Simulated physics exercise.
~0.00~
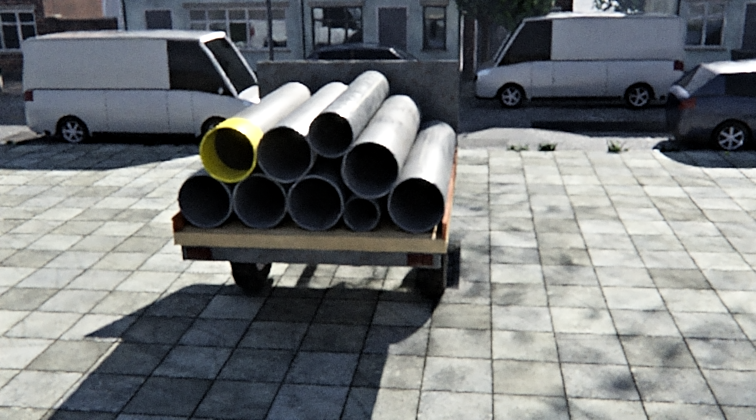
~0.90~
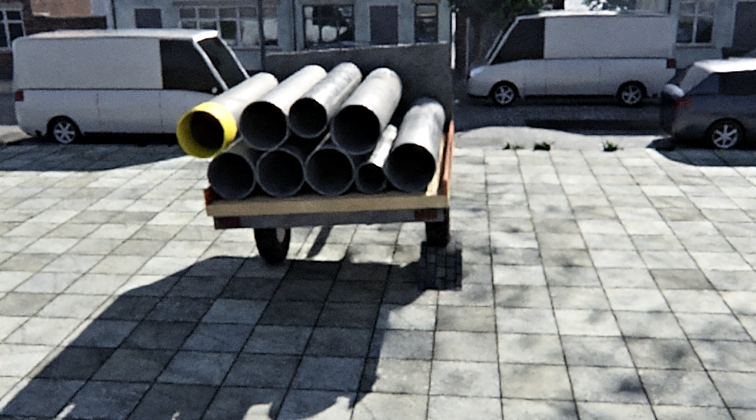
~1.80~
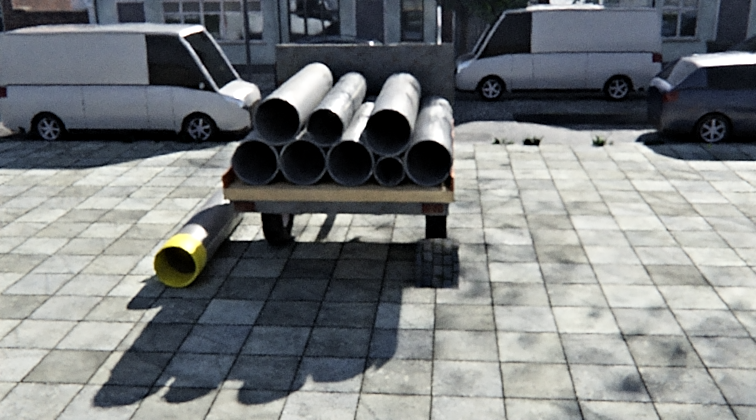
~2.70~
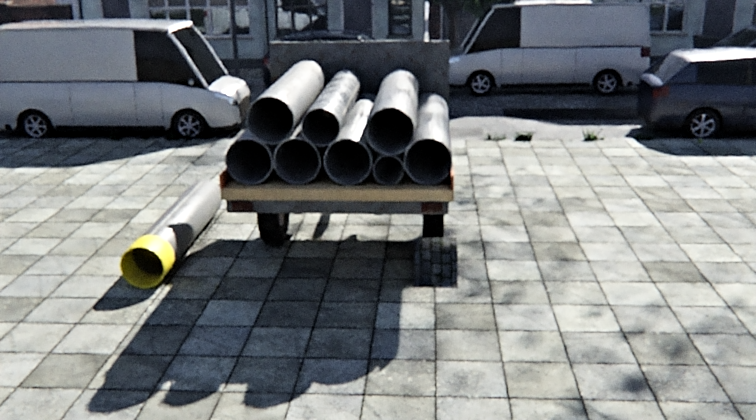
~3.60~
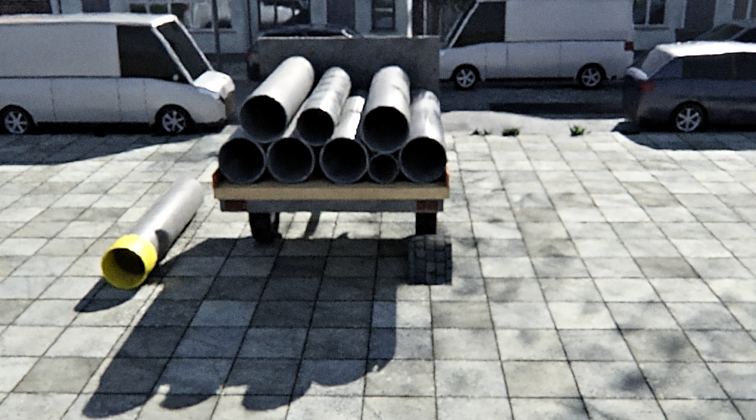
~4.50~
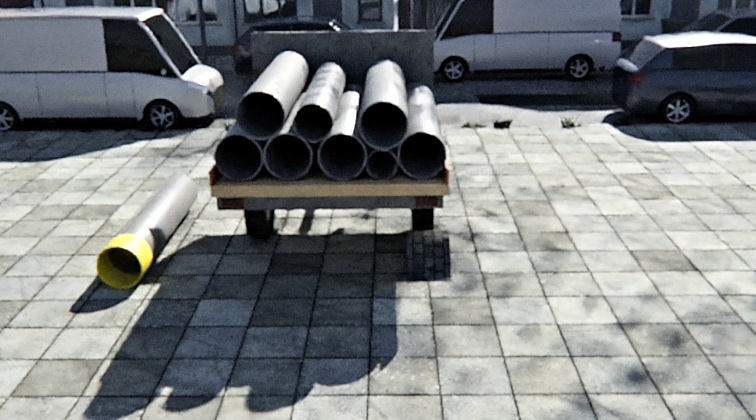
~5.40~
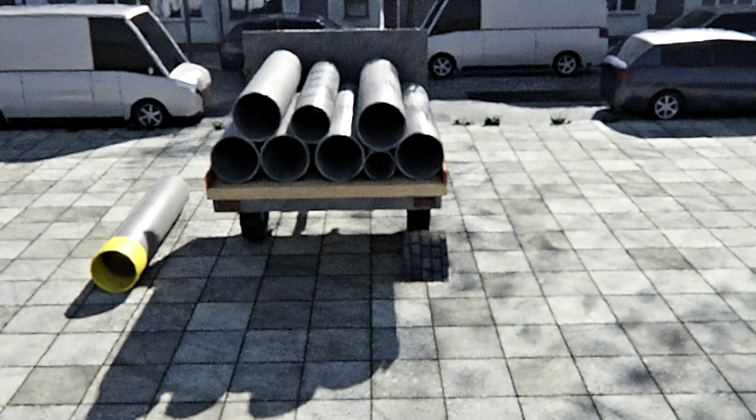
Flatbed trailer of loose grey pipes tilting over a hump, the yellow-ended one dropping off left and lying on the paving.
